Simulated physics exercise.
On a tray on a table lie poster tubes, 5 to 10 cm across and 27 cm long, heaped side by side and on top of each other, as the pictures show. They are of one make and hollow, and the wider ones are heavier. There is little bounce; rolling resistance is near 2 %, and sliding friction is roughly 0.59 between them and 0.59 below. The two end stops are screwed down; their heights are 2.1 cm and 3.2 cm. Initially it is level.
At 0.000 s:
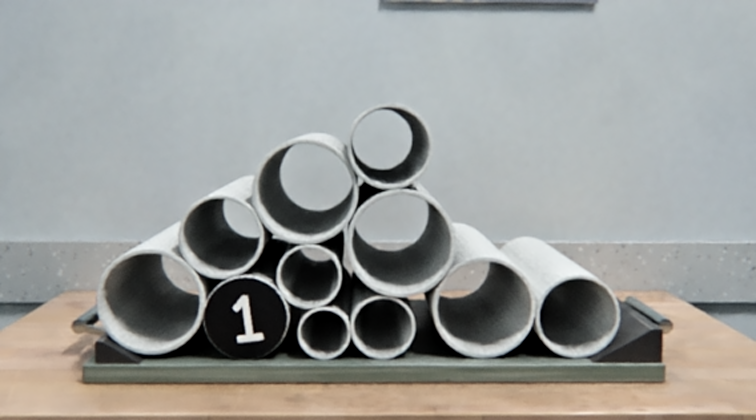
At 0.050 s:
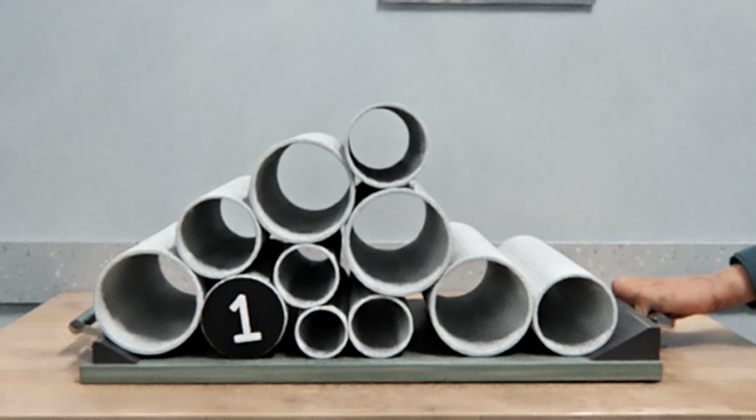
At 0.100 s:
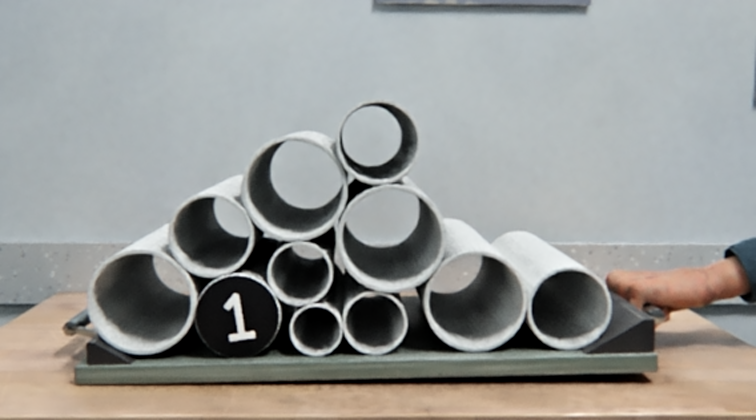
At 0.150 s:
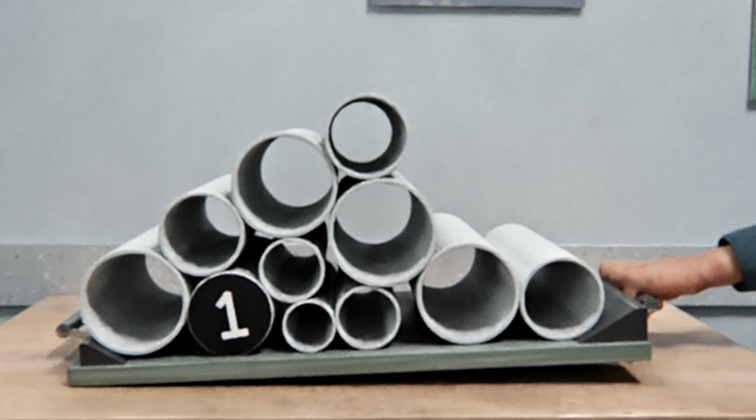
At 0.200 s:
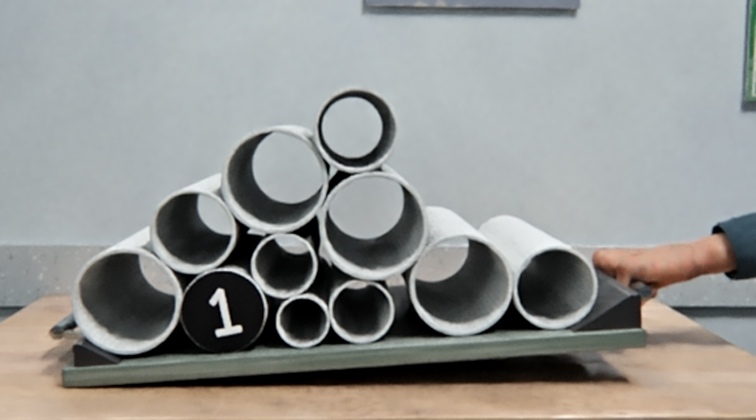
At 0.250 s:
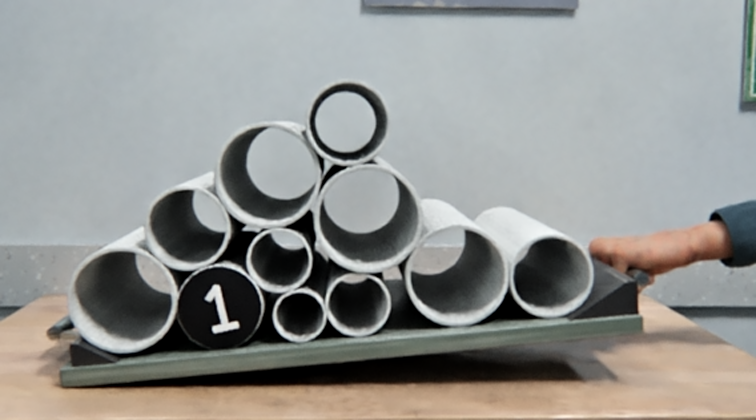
A hand came in from the right, took hold of a tray stacked with hollow, pale tubes, and slowly raised that end a little, while the heap kept its shape and leaned leftward with the tray.
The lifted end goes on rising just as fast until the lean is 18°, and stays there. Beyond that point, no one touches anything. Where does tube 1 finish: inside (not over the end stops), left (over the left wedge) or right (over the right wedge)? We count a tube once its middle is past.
For tube 1 it is left.
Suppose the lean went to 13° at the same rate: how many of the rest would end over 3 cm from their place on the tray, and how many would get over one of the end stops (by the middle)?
0 and 0.
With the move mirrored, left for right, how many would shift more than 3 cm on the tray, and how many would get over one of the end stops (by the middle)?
In that case 1 shift, 1 get out.
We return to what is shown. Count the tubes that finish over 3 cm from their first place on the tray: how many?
Exactly 11 in total.
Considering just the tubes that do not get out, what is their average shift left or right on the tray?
Mean shift: Approx. 18 cm, leftward.
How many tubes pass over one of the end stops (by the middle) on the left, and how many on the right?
Counting left then right, it's 7 and 0.
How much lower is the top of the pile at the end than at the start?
Roughly 14 cm lower.
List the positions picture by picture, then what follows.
In the first frame, 11 tubes, 5 on the base, highest (390, 147); no. 1 (246, 318); left wedge (2.1 cm) (99, 341); right wedge (3.2 cm) (656, 329).
The second frame shows tray just starting; stops (96, 342) and (654, 327); pile unchanged.
The third frame shows right end up 1°; stops (91, 343) and (648, 320); pile unchanged.
The fourth frame shows right end up 3°; stops (83, 344) and (641, 308); pile unchanged.
The fifth frame shows right end up 4°; stops (77, 344) and (634, 295); pile unchanged; bottom ones (223, 312) (303, 322) (361, 312) (462, 285) (555, 288).
The sixth frame shows right end up 5°; stops (74, 344) and (630, 281); pile unchanged; no. 1 (220, 308).
After 0.76 s, right end up 18°; 0 now displaced over 3 cm; not one over the end stops; no. 1 in place (moves measured on the tray).
After 1.10 s, right end up 18°; 0 now displaced over 3 cm; not one over the end stops; no. 1 2.6 cm left.
After 1.93 s, right end up 18°; 11 now displaced over 3 cm; 6 over the left wedge; no. 1 22 cm left and 0.6 cm up.
All still by 2.9 s, 11 moved over 3 cm; 7 over the left wedge; no. 1 fallen off to the left; top of the pile 10 cm high, from 24 cm.
